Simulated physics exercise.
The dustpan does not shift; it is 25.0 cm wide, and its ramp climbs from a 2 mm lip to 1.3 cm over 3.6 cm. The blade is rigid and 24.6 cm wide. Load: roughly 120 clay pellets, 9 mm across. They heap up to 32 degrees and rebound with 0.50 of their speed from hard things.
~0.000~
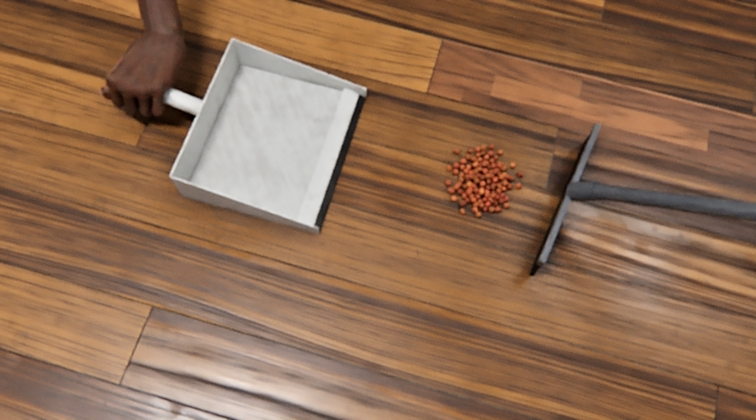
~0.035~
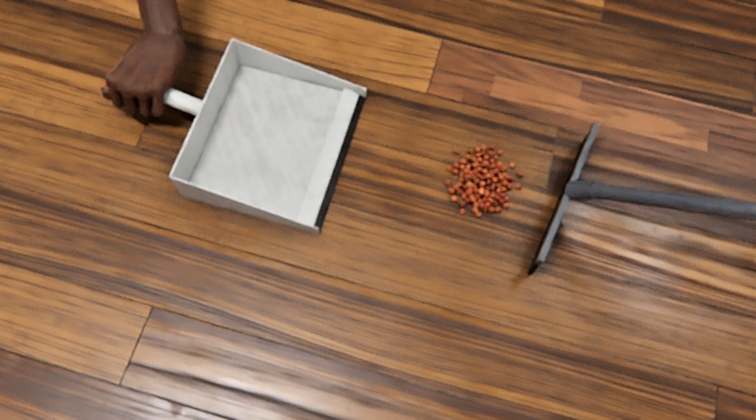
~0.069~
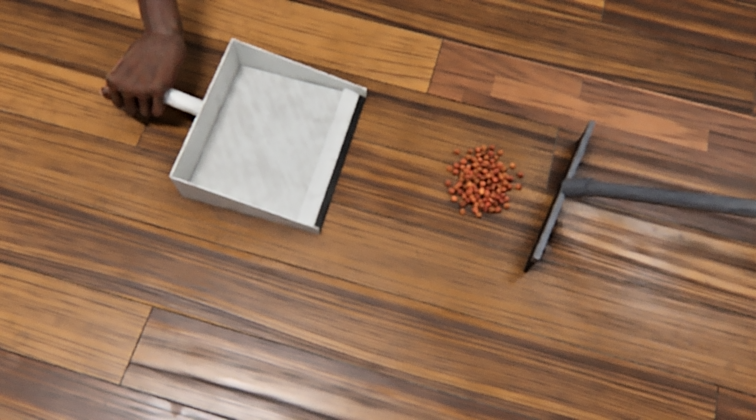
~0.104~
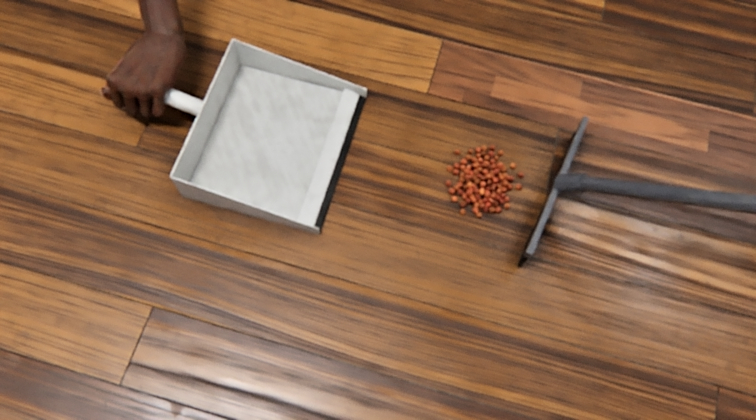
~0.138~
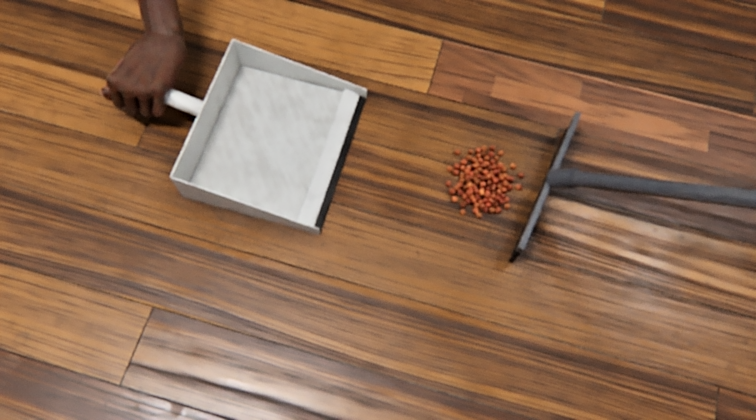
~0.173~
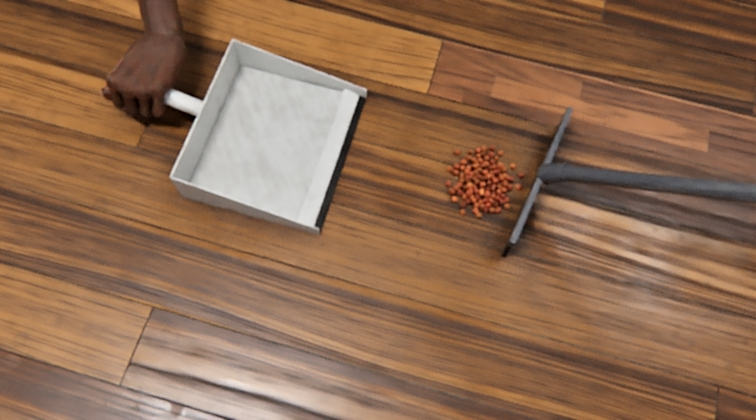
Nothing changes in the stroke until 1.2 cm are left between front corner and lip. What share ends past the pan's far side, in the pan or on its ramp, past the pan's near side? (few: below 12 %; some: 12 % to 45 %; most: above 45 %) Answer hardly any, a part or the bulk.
Past the pan's far side: A part; in the pan or on its ramp: A part; past the pan's near side: Hardly any.
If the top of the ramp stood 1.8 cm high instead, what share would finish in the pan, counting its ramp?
It would be near 25 per cent.
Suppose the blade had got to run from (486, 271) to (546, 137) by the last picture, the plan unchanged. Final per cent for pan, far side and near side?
Pan 5, far 0, near 0.
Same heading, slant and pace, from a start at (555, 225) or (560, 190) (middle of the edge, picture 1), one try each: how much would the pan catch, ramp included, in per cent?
Some 15 and 15 per cent.
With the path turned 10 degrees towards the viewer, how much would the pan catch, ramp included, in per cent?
Then about 20 per cent.
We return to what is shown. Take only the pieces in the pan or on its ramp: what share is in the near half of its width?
Some 0 per cent.
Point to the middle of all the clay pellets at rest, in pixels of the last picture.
At about (360, 113).
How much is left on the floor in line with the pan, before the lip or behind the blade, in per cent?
About 45 per cent.
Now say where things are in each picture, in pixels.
In the first picture, blade from (541, 262) to (595, 129), moved 0.0 cm, 0 of the pieces shifted so far; middle of the pieces at (482, 182); pan at (266, 142).
In the second picture, blade from (539, 261) to (594, 129), moved 0.2 cm, 0 of the pieces shifted so far; middle of the pieces at (482, 182).
In the third picture, blade from (535, 259) to (590, 126), moved 1.0 cm, 0 of the pieces shifted so far; middle of the pieces at (482, 182).
In the fourth picture, blade from (528, 254) to (583, 122), moved 2.2 cm, 0 of the pieces shifted so far; middle of the pieces at (482, 182).
In the fifth picture, blade from (520, 249) to (576, 118), moved 3.5 cm, 0 of the pieces shifted so far; middle of the pieces at (482, 183).
In the sixth picture, blade from (512, 243) to (568, 113), moved 4.9 cm, 0 of the pieces shifted so far; middle of the pieces at (482, 183); pan at (266, 142). Its pace works out near 0.40 m/s, heading 21 degrees away from the viewer's side.
After 0.51 s, middle of the blade 17 cm from the lip; 0 % over the lip, far side 0 %, near side 0 %.
After 0.73 s, middle of the blade 9 cm from the lip; 0 % over the lip, far side 20 %, near side 0 %.
After 1.07 s, middle of the blade 3 cm from the lip; 30 % over the lip, far side 30 %, near side 0 %.
By 1.4 s all is still; far side 30 %, pan 30 %, near side 0 %, in front of the lip or behind the blade 45 %.
